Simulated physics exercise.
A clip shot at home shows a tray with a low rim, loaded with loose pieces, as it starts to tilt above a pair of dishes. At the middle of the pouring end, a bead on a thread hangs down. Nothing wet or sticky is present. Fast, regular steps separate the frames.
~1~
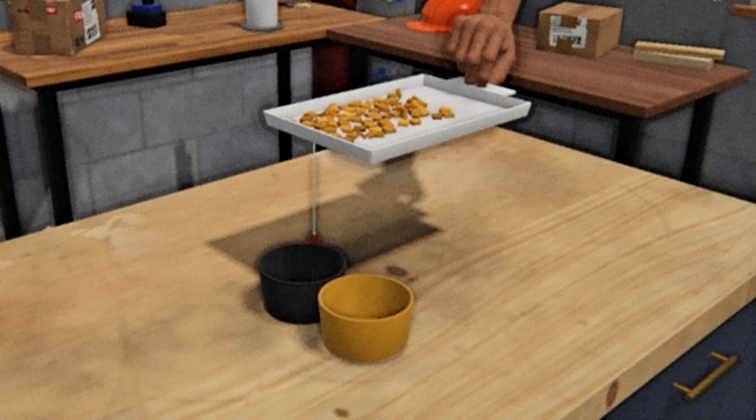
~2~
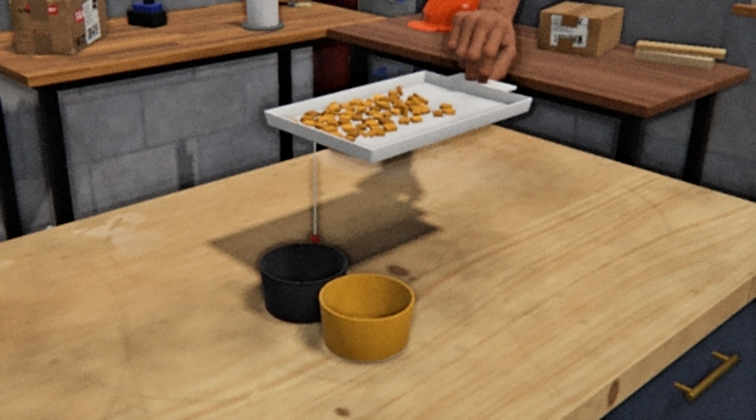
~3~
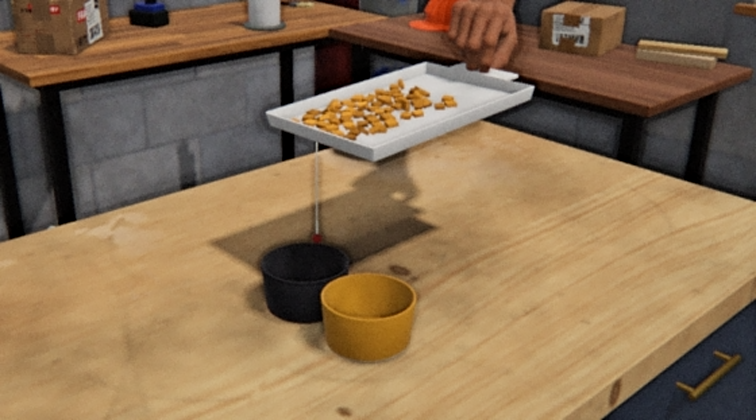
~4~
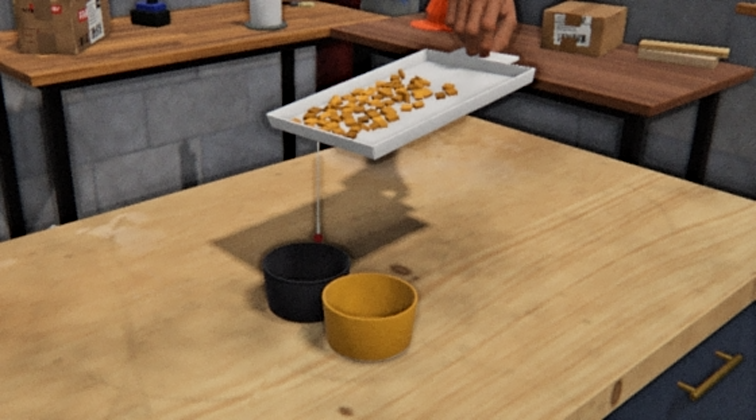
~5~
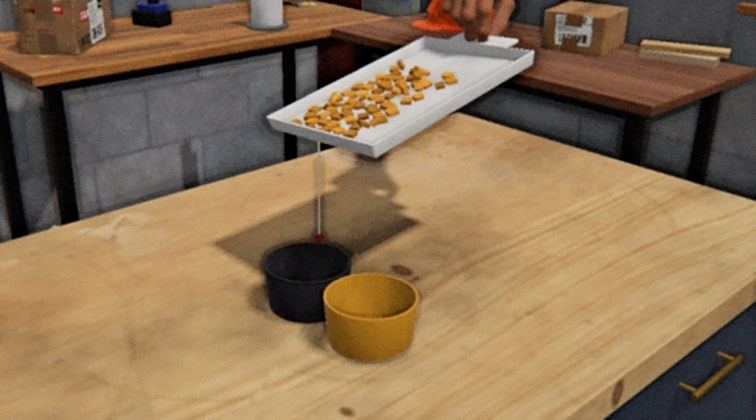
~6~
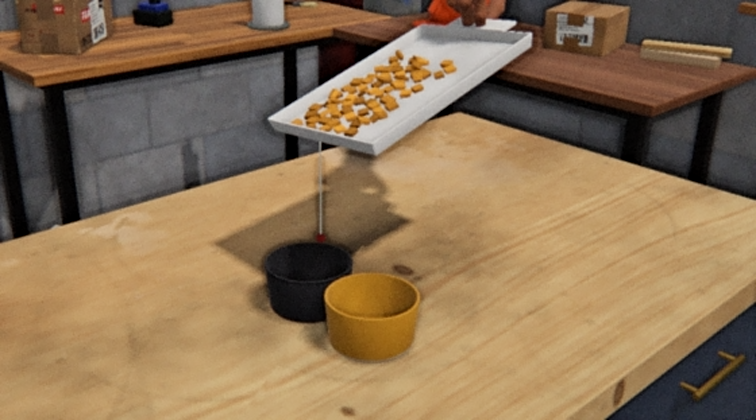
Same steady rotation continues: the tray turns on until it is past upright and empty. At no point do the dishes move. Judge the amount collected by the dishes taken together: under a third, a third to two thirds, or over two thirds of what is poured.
Under a third is collected.
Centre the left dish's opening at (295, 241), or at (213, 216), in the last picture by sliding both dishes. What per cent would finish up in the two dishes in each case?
You'd get 60 in a hundred the first time and 80 in a hundred the second.
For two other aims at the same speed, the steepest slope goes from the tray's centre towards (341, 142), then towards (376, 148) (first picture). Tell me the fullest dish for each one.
Try one - the dish to the left; try two - the dish to the right.
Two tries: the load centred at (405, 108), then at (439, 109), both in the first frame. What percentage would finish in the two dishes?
30 % and 20 %.
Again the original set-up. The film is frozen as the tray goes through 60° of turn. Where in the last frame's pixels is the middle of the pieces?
Roughly at (316, 103).
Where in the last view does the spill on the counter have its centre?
Close to pixel (258, 278) in the last view.
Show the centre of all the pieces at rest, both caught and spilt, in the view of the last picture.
It settles centred around (265, 281).
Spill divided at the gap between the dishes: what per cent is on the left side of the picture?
About 100 per cent.
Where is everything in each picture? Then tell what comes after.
In the first frame, corners of the pouring end at (268, 111) and (371, 149), level; middle of the load at (371, 115), small crackers; left dish at (269, 294); right dish at (331, 332); bead on its thread at (314, 239).
In the second frame, corners of the pouring end at (268, 111) and (372, 148), level; middle of the load at (372, 113).
In the third frame, corners of the pouring end at (269, 112) and (373, 147), tipped barely, lowest at the left corner; middle of the load at (373, 109).
In the fourth frame, corners of the pouring end at (270, 114) and (373, 145), tipped a little, lowest at the left corner; middle of the load at (374, 103).
In the fifth frame, corners of the pouring end at (271, 116) and (373, 143), tipped a little, lowest at the left corner; middle of the load at (374, 98).
In the sixth frame, corners of the pouring end at (271, 118) and (372, 142), tipped clearly, lowest at the left corner; middle of the load at (373, 92); left dish at (275, 293); right dish at (337, 330).
Soon, tray tipped steeply; nearly all on the tray; a stray few in the air.
A while on, tray tipped right over; most on the tray; a small part outside both; a stray few in the air.
Towards the end, tray tipped past a quarter turn; about a quarter in the left dish; most outside both.
Finally, tray tipped past a quarter turn; none in the right dish; about a quarter in the left dish; most outside both.
